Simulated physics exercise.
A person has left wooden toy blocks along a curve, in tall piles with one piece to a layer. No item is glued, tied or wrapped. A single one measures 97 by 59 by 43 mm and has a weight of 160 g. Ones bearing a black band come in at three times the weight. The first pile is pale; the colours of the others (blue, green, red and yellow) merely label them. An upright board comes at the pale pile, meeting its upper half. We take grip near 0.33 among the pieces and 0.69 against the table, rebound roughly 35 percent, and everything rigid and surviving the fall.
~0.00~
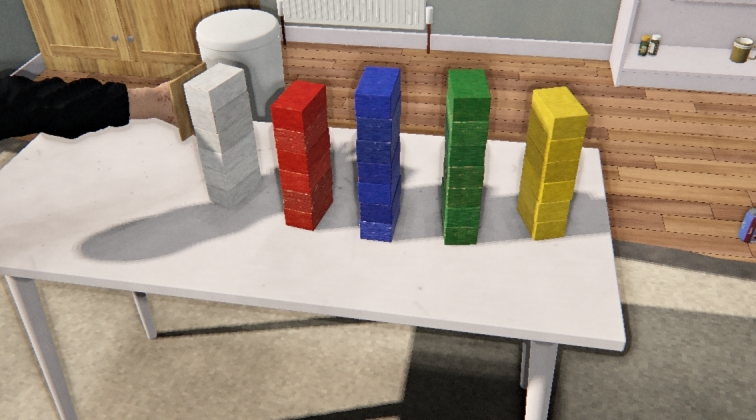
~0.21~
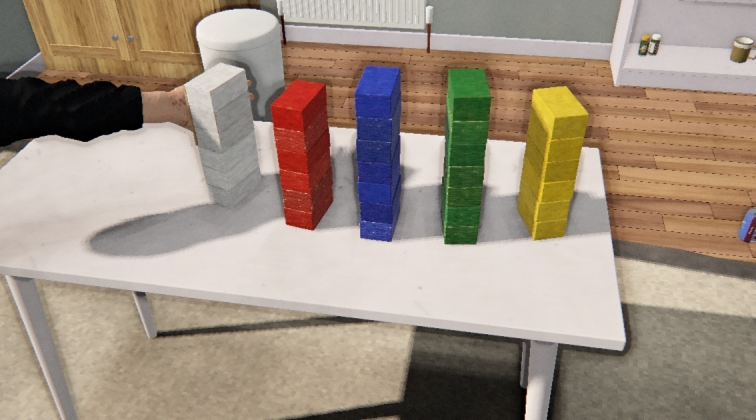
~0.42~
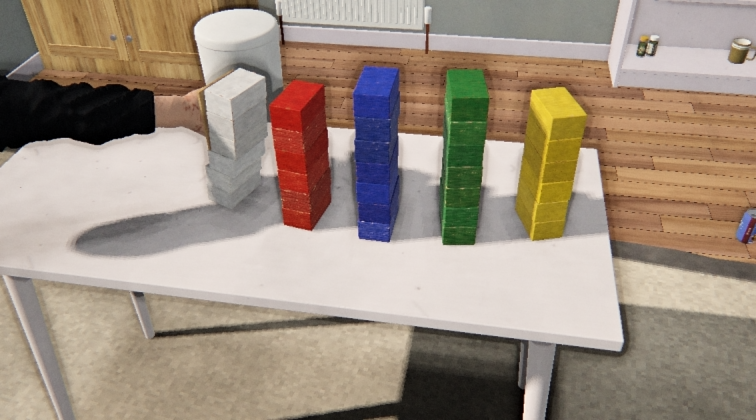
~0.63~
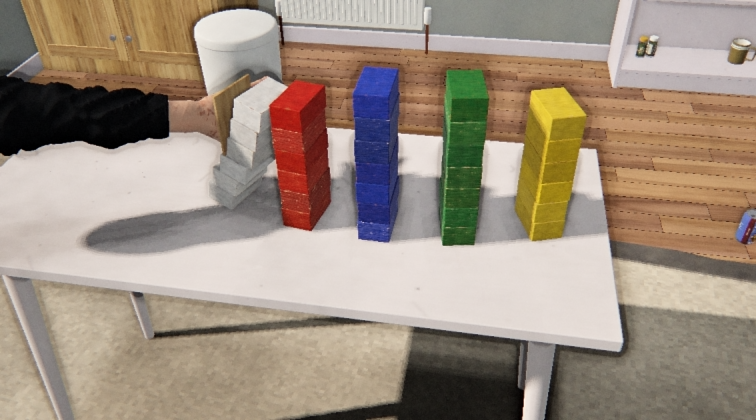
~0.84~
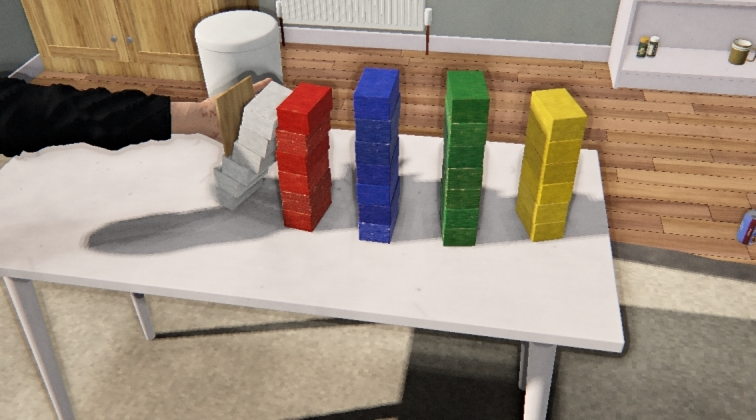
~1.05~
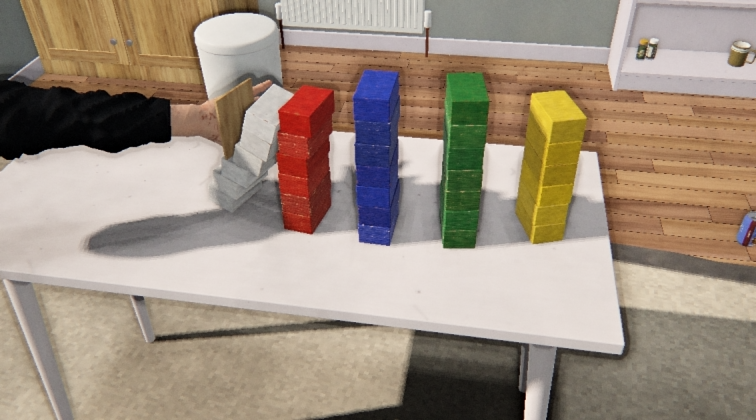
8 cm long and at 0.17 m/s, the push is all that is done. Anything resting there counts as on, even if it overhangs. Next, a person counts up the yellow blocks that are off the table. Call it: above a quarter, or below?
Above.
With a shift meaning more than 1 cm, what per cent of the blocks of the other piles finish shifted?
It comes to 85 percent shifted.
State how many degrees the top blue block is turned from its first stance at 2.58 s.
Its tilt comes to about 25° at that moment.
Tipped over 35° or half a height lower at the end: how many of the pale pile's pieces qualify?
5.
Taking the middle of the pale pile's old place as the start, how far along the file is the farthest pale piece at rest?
I'd put it at close to 24 cm.
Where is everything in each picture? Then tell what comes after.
In the first picture (each place is the centre of the face we see best), board (174, 106) 34 mm short; top yellow block (561, 102); top blue block (378, 80); the others all in place.
In the second picture, board (188, 110) 2 mm in; top yellow block (561, 101).
In the third picture, board (202, 114) 37 mm in, top of the pale pile leaning 4°; top yellow block (559, 102); the others all in place.
In the fourth picture, board (217, 119) 7 cm in, top of the pale pile leaning 13°; top yellow block (559, 102); the others all in place.
In the fifth picture, board (219, 121) 8 cm in, stopped, top of the pale pile leaning 18°; top yellow block (560, 103); top red block (305, 97) moved 13 mm; 2 have shifted.
In the sixth picture, board (219, 123) 8 cm in, stopped, top of the pale pile leaning 20°; top yellow block (559, 105); top red block (307, 100) moved 17 mm; 2 have shifted.
By 2.58 s, 3 of the pale pile down; none of the 6 yellow blocks off the table (0 of 26 in all colours); top yellow block unmoved; top red block tilted 35°, 9 cm lower.
By 3.12 s, 3 of the pale pile down; 3 of the 6 yellow blocks off the table (4 of 26 in all colours); top yellow block on its side; top green block on its side.
When it is over (3.7 s), 5 of the pale pile down; 4 of the 6 yellow blocks off the table (7 of 26 in all colours); top yellow block on its side; top red block on its side. That is 67 per cent. In pixels of the last frame, middles, top yellow block near (680, 225), top red block near (391, 294).
